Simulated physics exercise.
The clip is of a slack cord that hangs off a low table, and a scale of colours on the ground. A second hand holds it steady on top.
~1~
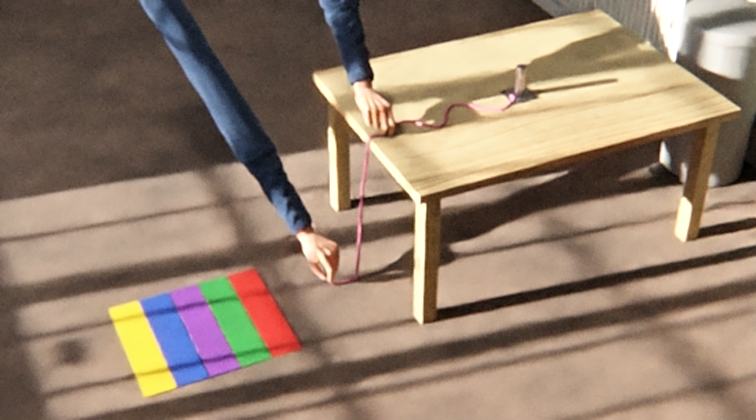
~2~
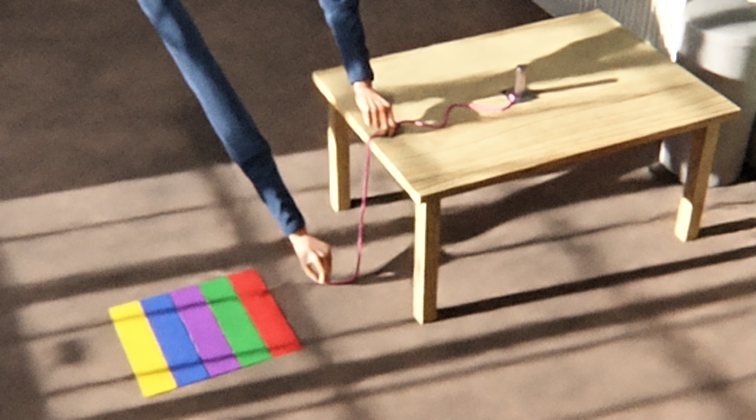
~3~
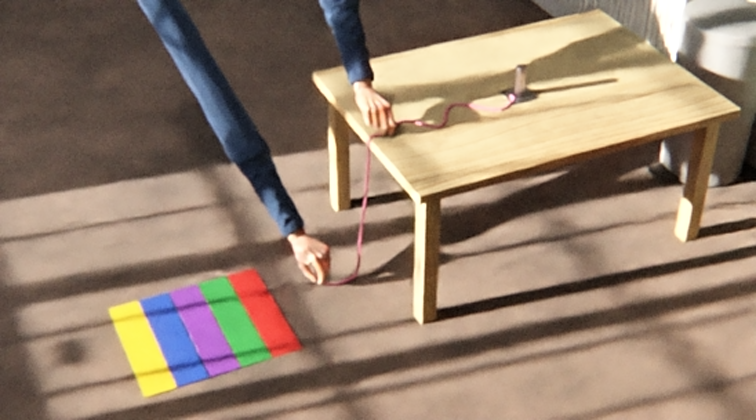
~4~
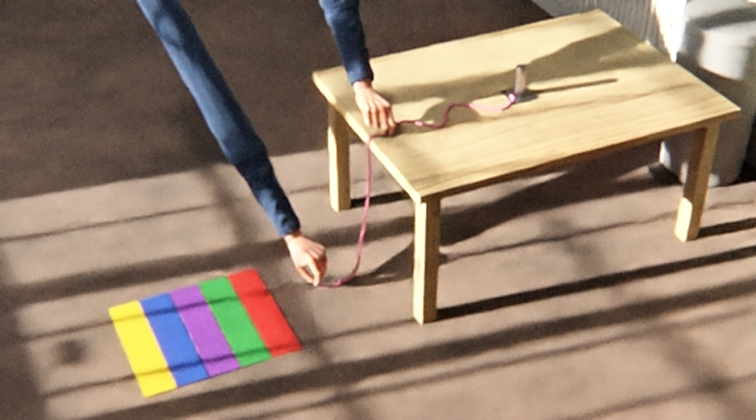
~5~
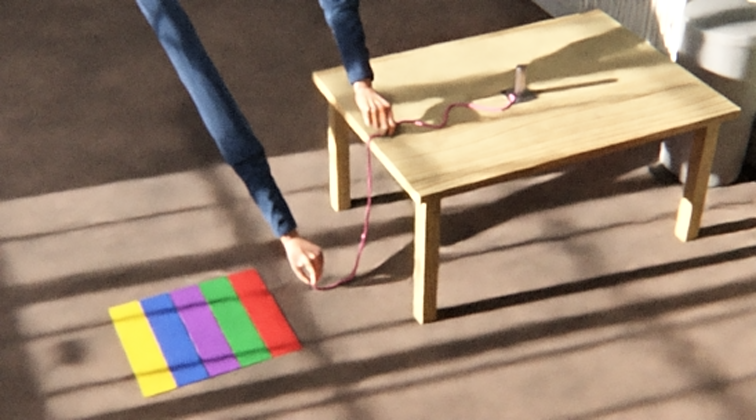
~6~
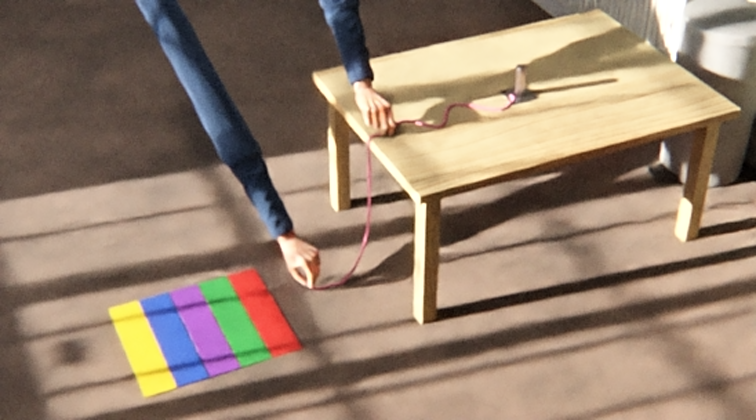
At first, one hand rests on a slack reddish cord at the edge of a low wooden table, while the other holds its hanging end near a striped colour scale on the ground. The lower hand then shifts slightly left, drawing the cord's end a little nearer the red stripe.
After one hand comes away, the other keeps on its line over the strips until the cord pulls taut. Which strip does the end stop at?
The blue one.
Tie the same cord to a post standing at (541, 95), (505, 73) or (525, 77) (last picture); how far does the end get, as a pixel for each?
(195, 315), (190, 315) and (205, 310).
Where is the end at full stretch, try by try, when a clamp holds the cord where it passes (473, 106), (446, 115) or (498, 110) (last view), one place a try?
First near (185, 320), then near (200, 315), then near (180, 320).
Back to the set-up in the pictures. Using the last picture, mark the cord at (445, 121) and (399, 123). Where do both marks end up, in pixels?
(415, 124) and (365, 142).
Early on, end near (224, 307); over green.
Midway, end near (190, 317); over purple.
At the end of the slack, end near (170, 323); over blue. It gets as far as the blue strip.
